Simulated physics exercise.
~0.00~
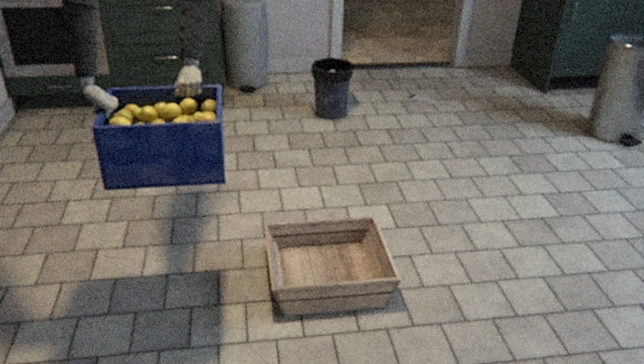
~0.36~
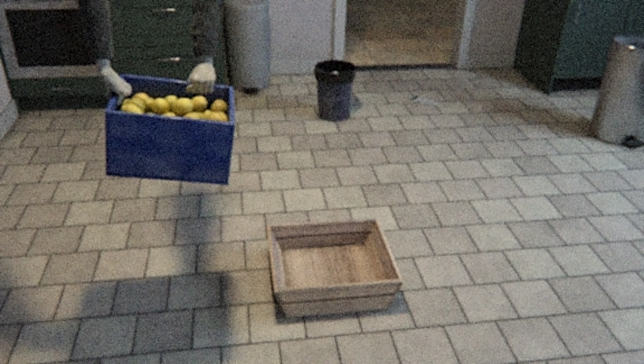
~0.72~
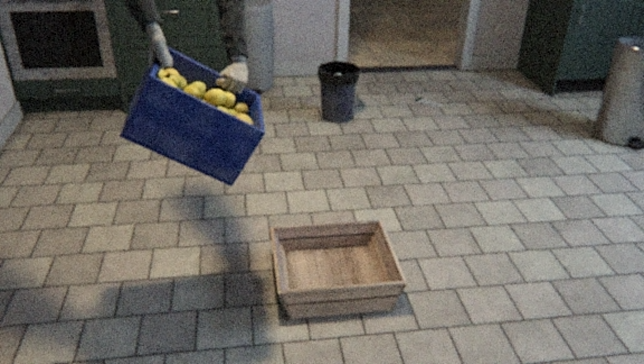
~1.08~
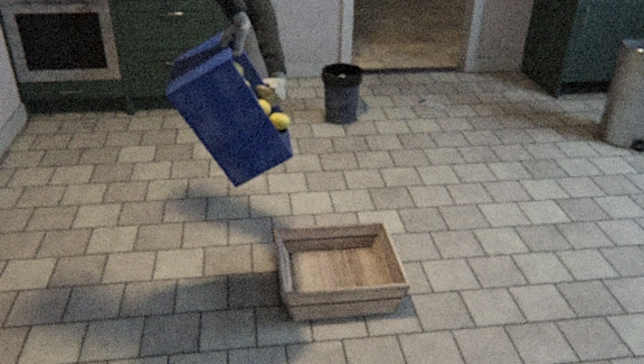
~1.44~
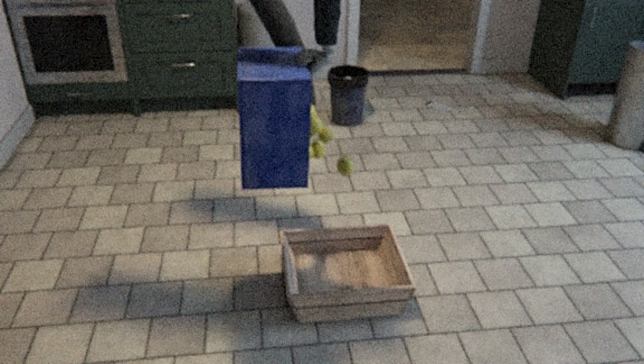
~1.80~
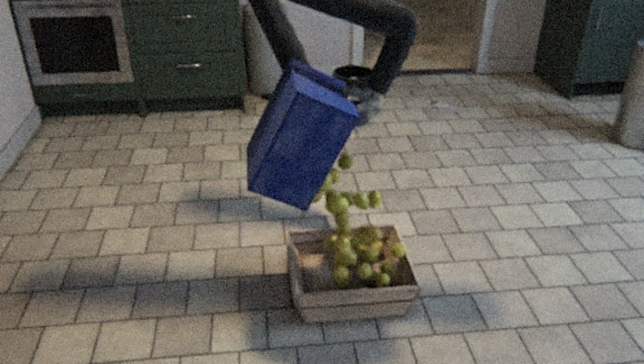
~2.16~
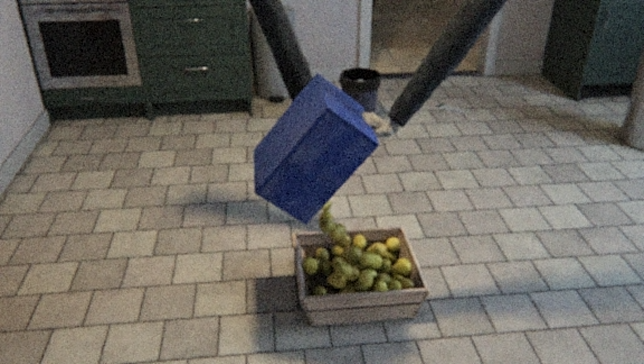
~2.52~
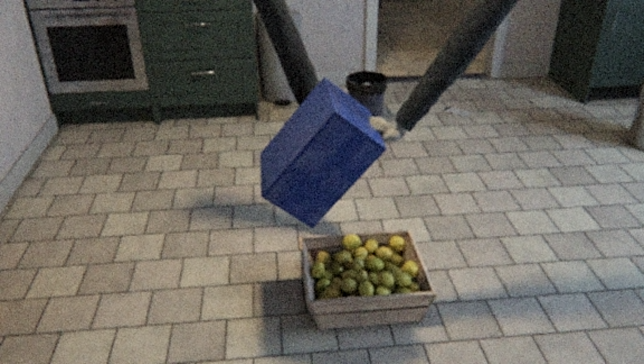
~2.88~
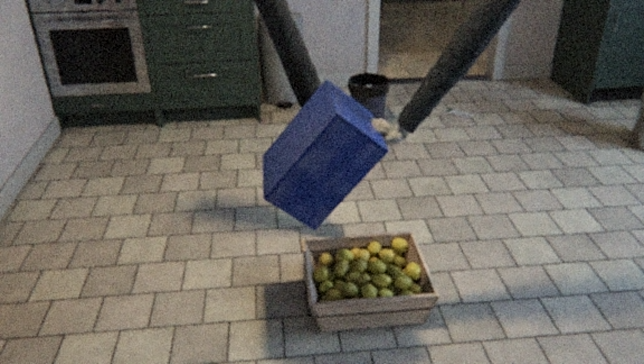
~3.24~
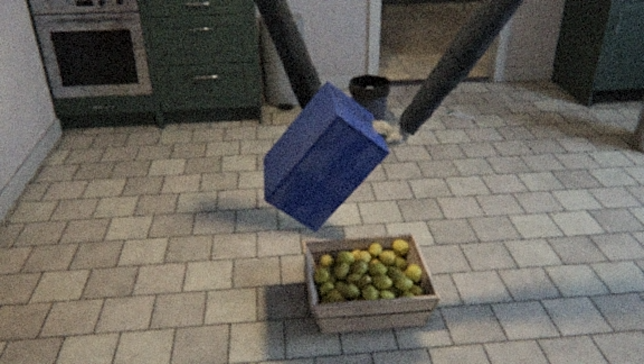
A person wearing pale gloves and dark sleeves holds a blue tote full of yellow lemons at the left of a kitchen, seen from above and in front. A wooden carton sits empty on the tiled floor near the centre, with green cabinets, an oven and a dark bin behind. The person lifts the tote slightly, moves it right and tips it steadily toward the carton. The lemons spill out in a stream, tumbling into the carton and piling up. The tote stops tilted steeply, mouth down, while the heaped lemons settle, all inside the carton with none visible on the floor.
